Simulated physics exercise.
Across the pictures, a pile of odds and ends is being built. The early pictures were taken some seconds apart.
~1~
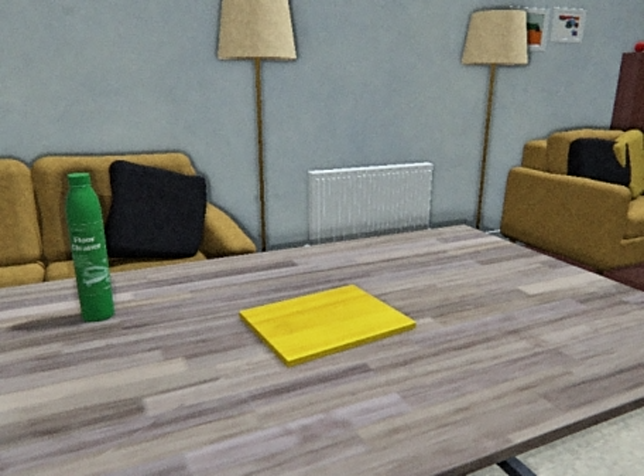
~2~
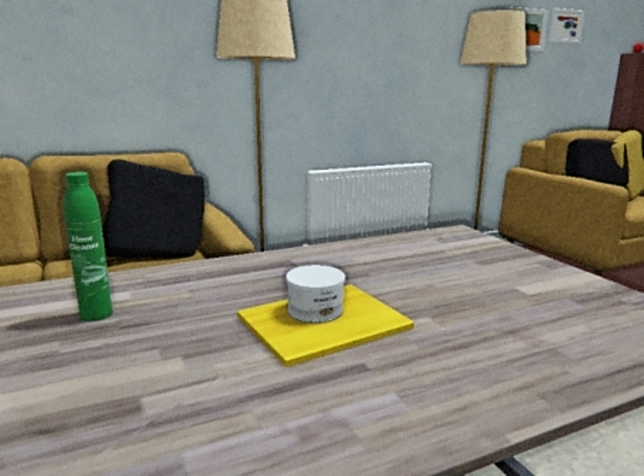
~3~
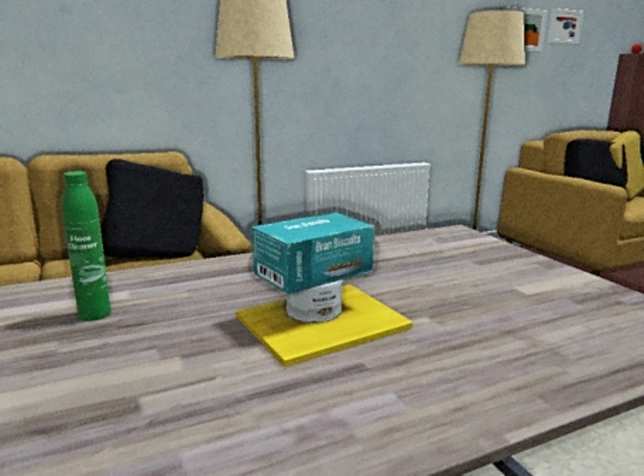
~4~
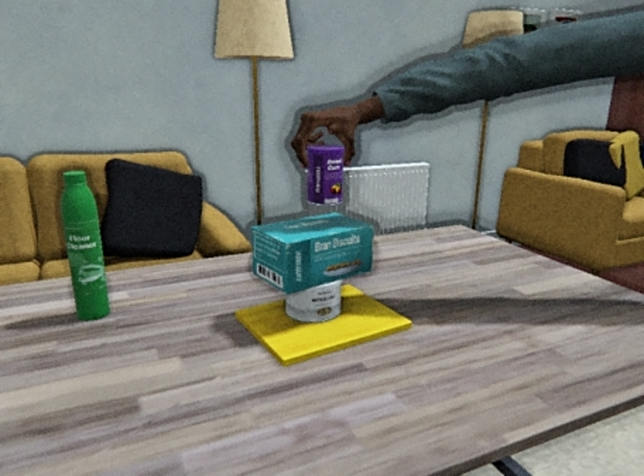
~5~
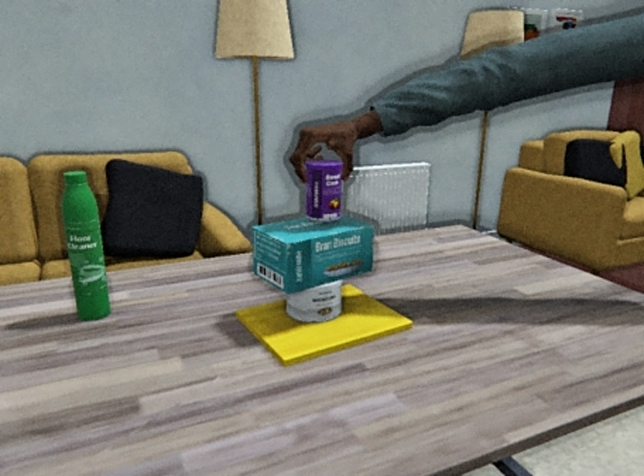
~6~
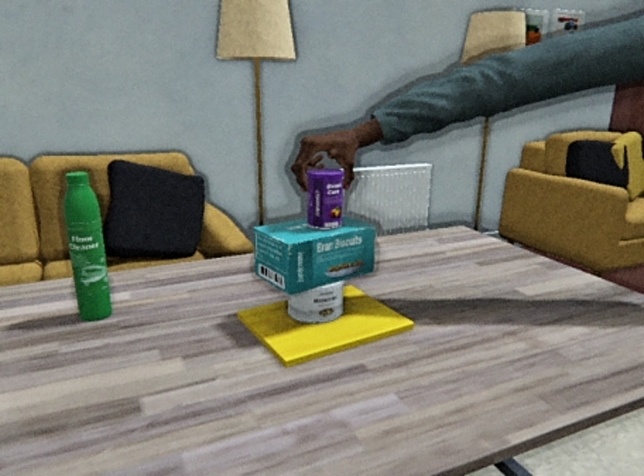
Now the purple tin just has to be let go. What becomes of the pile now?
The pile stays as it is.
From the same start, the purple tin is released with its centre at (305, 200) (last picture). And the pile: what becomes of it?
It stays stable.
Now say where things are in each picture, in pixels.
The last thing is not in view yet; green bottle (89, 248), in the first picture.
The last thing is not in view yet; yellow board (324, 320), in the second picture.
The last thing is not in view yet; green bottle (85, 247), in the third picture.
Coming down; purple tin (325, 175); yellow board (322, 320), in the fourth picture.
Coming down; purple tin (324, 190); green bottle (85, 247), in the fifth picture.
Set down, still held; purple tin (325, 199); yellow board (324, 320), in the sixth picture.
Then, 0.40 s on from there, no change.
Then, 1.20 s on from there, purple tin resting near (325, 199).
In the end, all 5 unmoved. At the end, from the last picture's camera, purple tin near (325, 199). The pile keeps its balance.
